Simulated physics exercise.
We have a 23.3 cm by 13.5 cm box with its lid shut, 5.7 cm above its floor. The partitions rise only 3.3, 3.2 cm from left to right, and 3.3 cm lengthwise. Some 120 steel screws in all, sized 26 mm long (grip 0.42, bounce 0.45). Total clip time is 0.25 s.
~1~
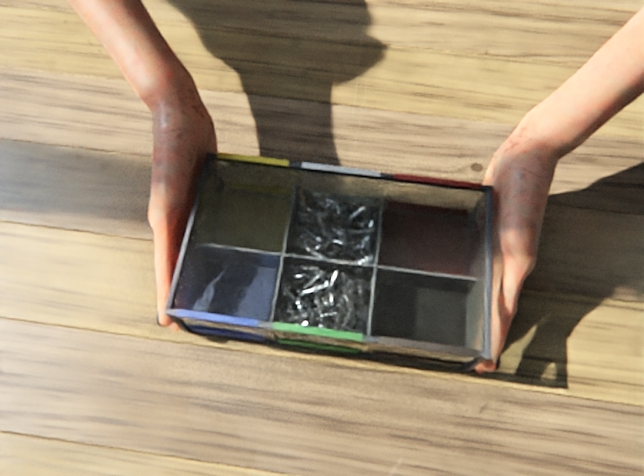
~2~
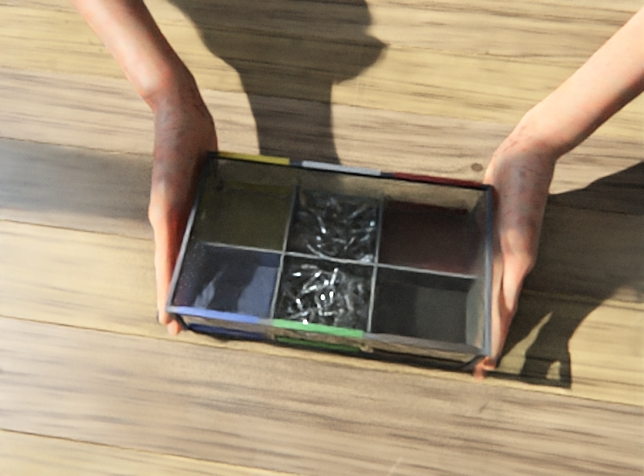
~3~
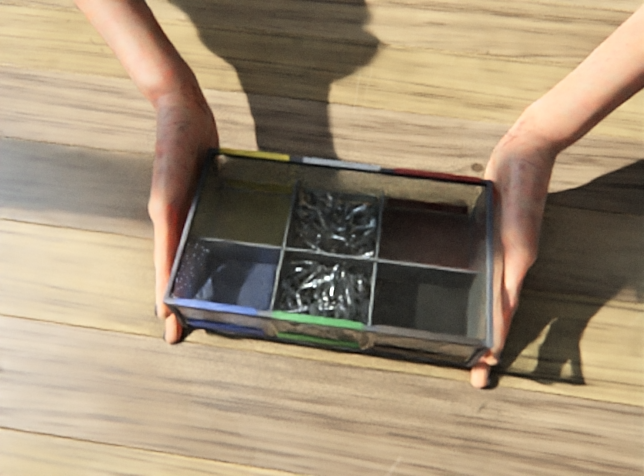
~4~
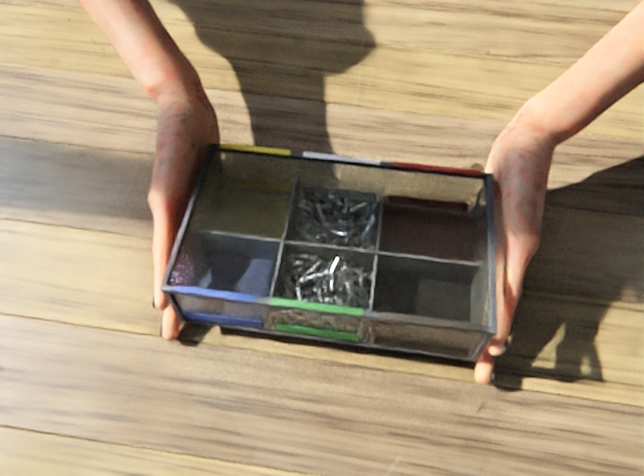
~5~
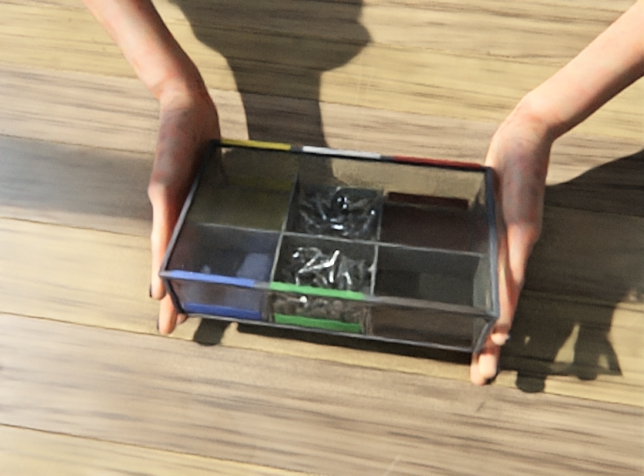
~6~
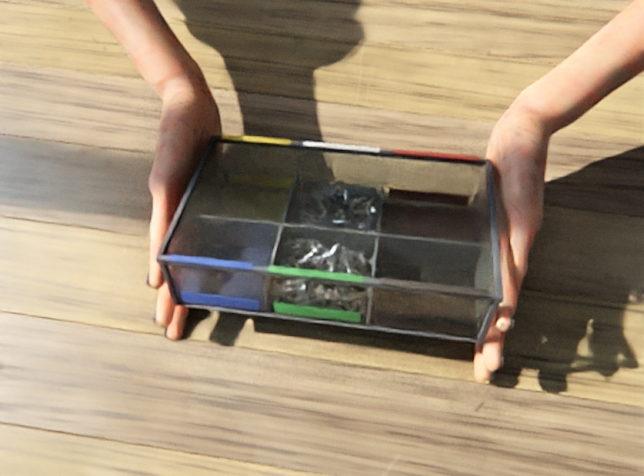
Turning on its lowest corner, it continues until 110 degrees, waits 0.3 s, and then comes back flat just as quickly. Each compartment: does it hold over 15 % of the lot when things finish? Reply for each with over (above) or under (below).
Red - under, blue - under, green - under, yellow - over, white - over, black - under.
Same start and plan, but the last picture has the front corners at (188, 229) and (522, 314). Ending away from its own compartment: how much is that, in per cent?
Roughly 65 per cent.
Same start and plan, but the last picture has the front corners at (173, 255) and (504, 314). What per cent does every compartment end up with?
Each compartment ends with, in per cent, red 40, blue 0, green 0, yellow 0, white 60 and black 0.
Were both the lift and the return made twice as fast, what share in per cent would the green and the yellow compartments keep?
I'd say green 0 percent, yellow 30 percent.
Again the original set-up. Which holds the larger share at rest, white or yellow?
That would be the white compartment.
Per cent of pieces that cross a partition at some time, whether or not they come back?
Roughly 60 in a hundred.
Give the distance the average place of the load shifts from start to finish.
5.5 cm.
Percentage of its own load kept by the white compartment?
Close to 90 in a hundred.
Then, 1.20 s after the last picture, tilt 110 degrees; green 5 %, yellow 10 %, white 80 %.
Then, 1.99 s after the last picture, tilt 56 degrees; red 5 %, yellow 30 %, white 70 %.
Then, 2.80 s after the last picture, tilt 0 degrees; red 5 %, yellow 30 %, white 70 %.
In the end, red 5 %, blue 0 %, green 0 %, yellow 30 %, white 70 %, black 0 %.
